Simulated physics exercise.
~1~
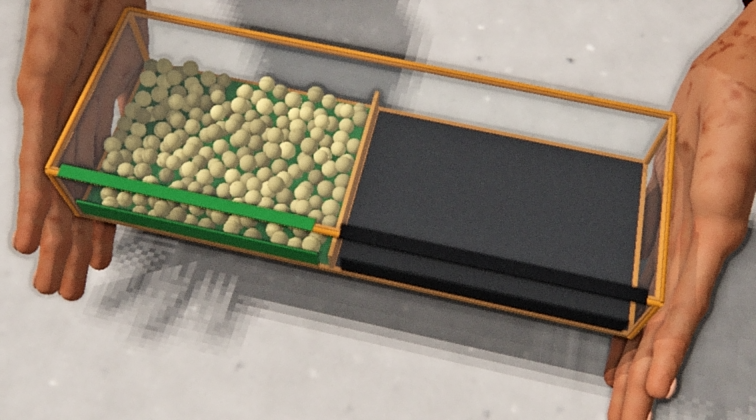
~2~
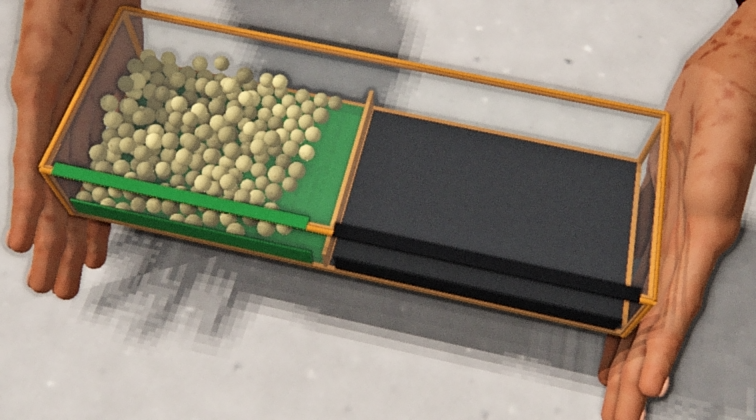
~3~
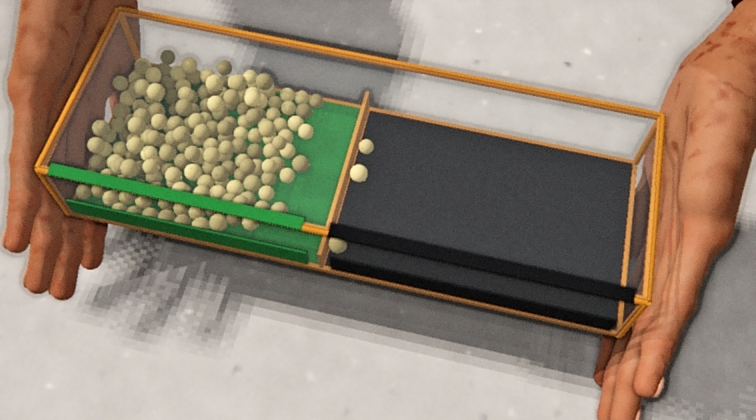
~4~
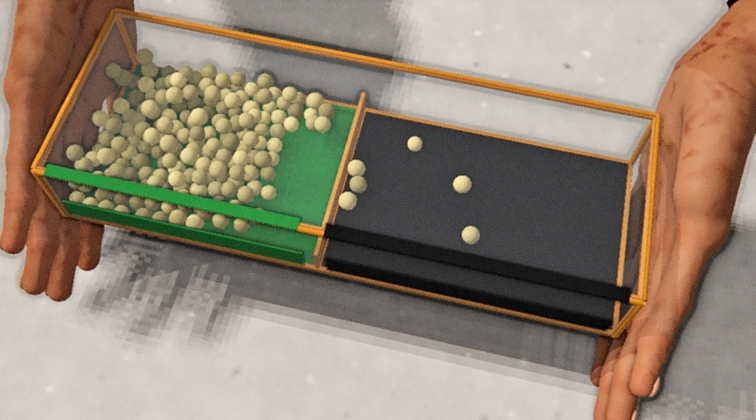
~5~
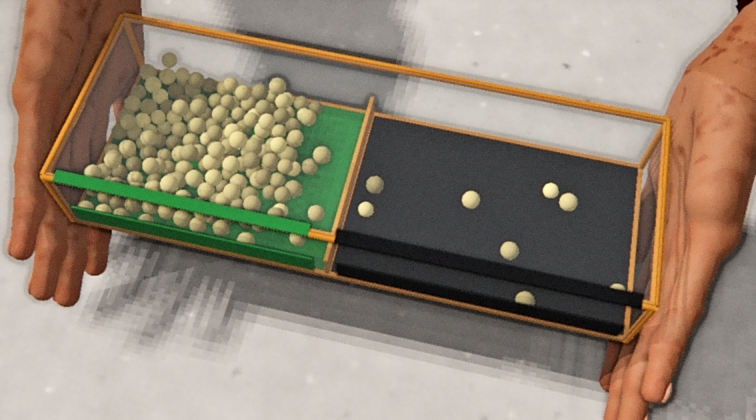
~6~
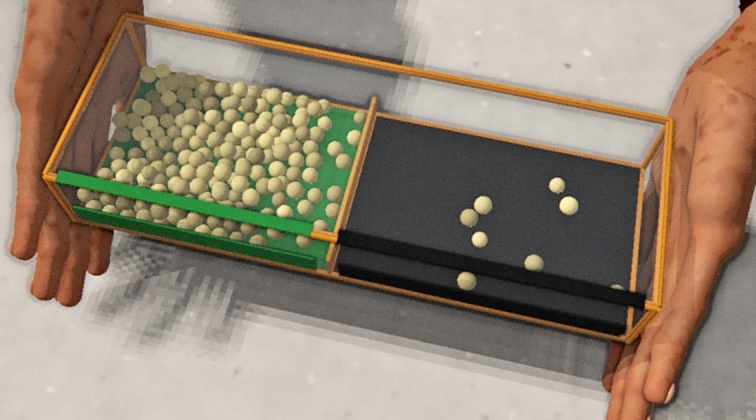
We see two hands holding a clear, lidded box of pale round beans heaped in its green left section; the beans shift about, and a few cross the divider into the black right section, where they end up scattered while nearly all the others remain on the green side.
